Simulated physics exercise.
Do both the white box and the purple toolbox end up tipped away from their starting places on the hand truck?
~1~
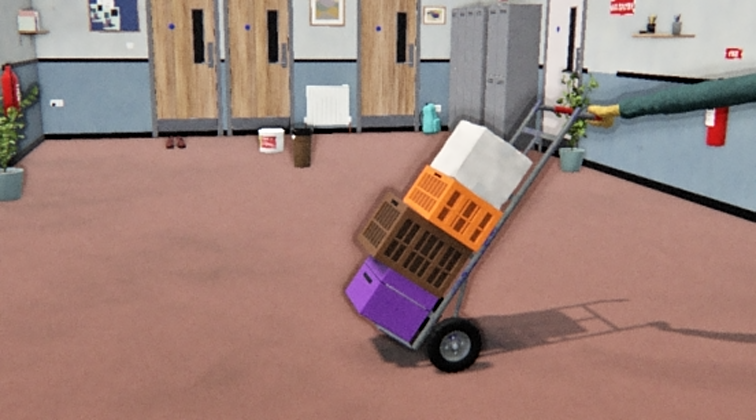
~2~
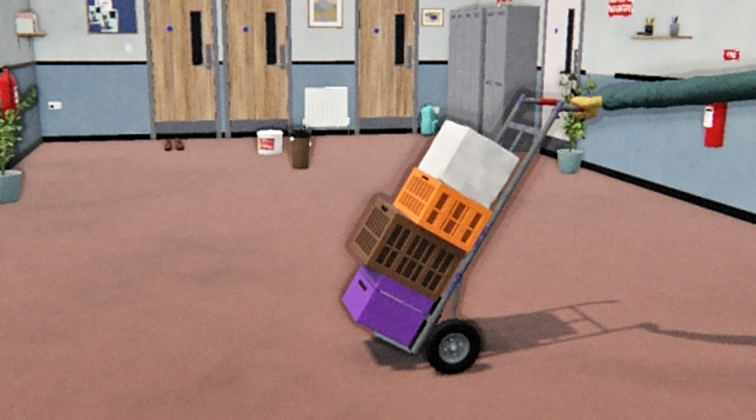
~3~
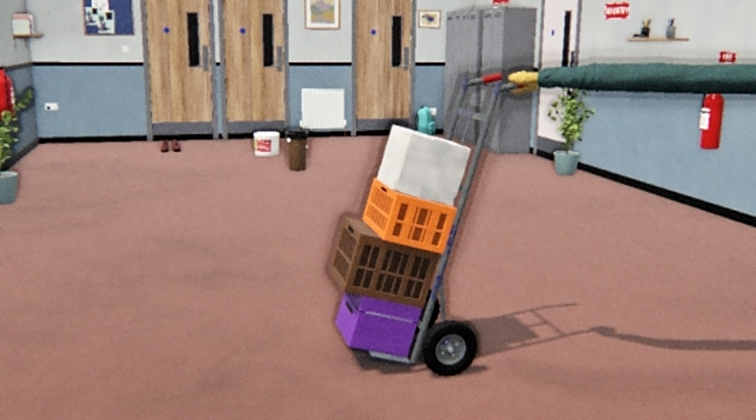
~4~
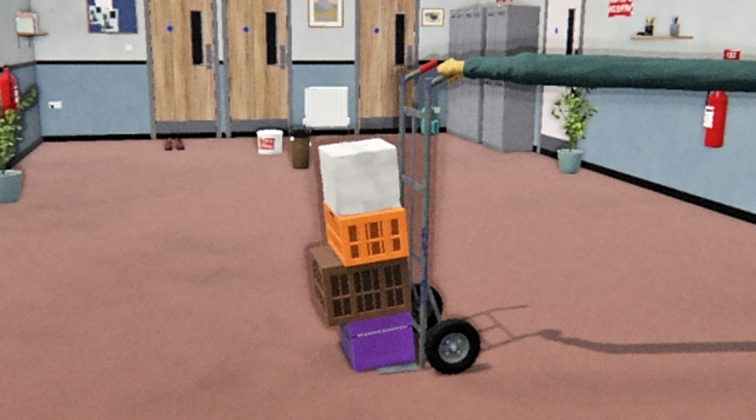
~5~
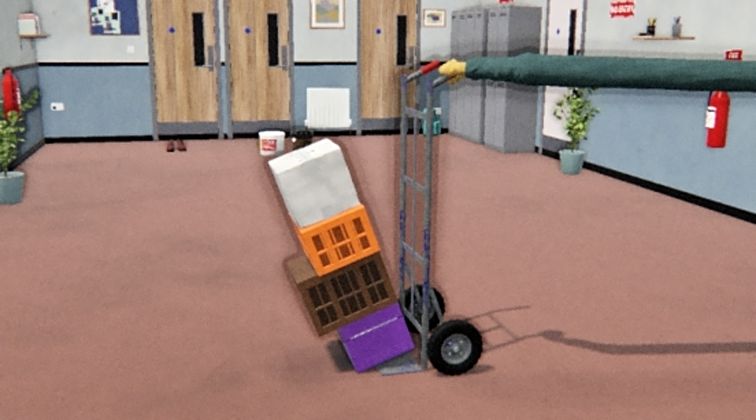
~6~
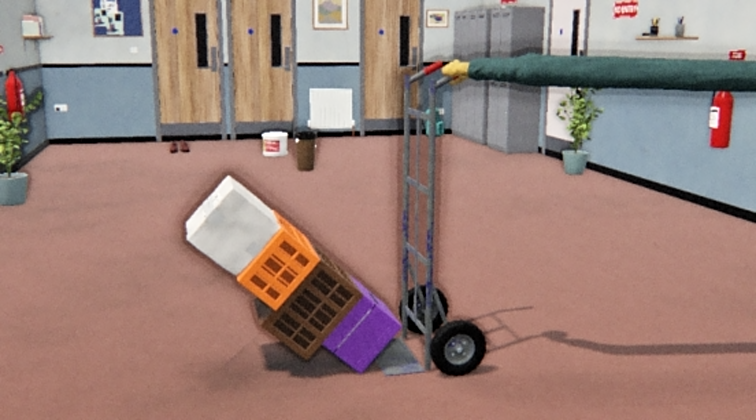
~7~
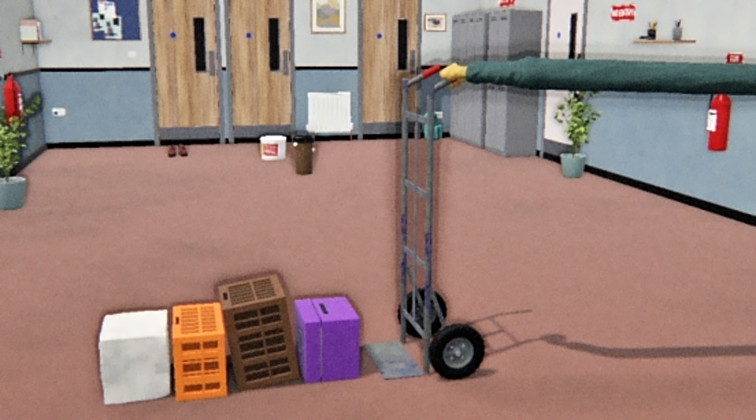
Yes, both leave their places. The white box lands on the floor at the far left of the row, and the purple toolbox tips over to the left and ends up close to the plate.
